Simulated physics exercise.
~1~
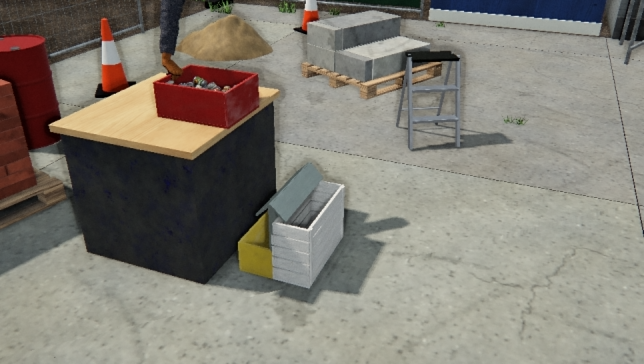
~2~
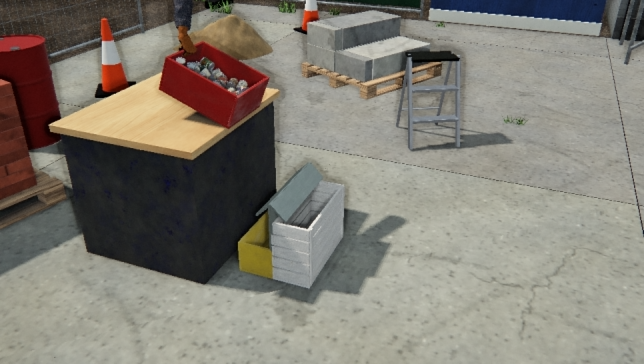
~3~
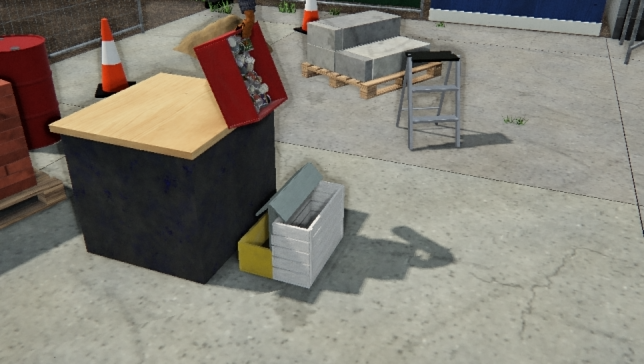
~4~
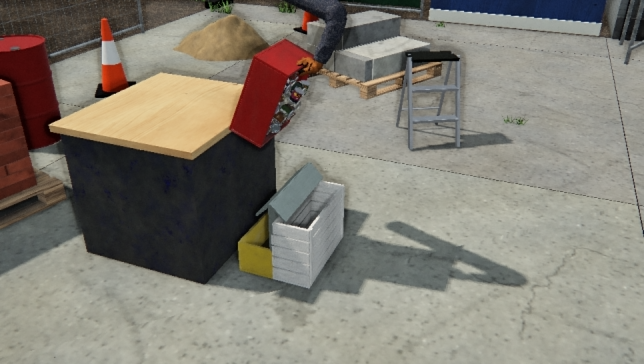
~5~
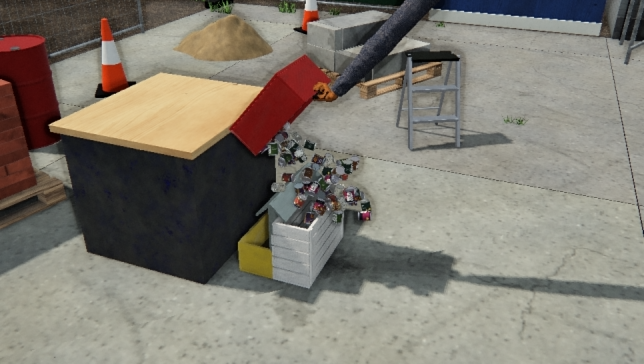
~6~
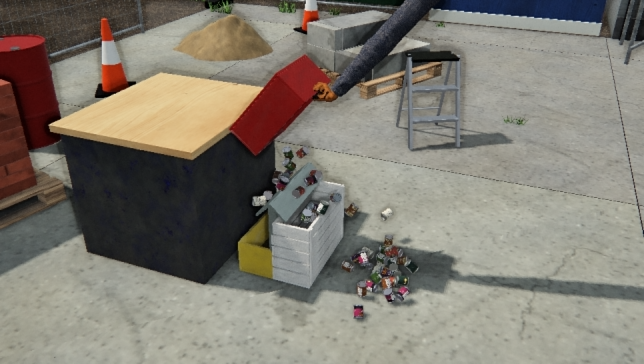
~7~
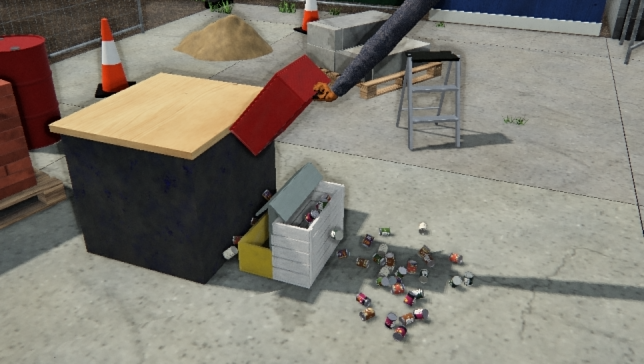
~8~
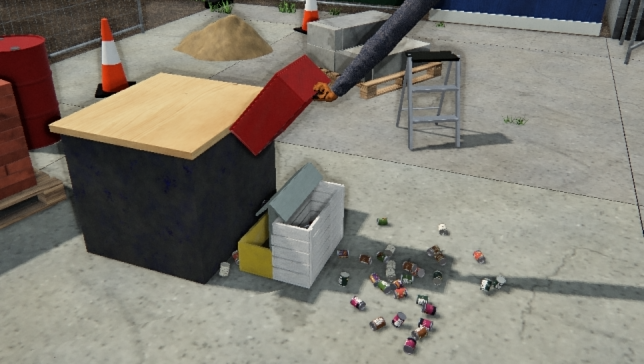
A red crate is tipped by a gloved hand, spilling small tins that scatter on the ground.
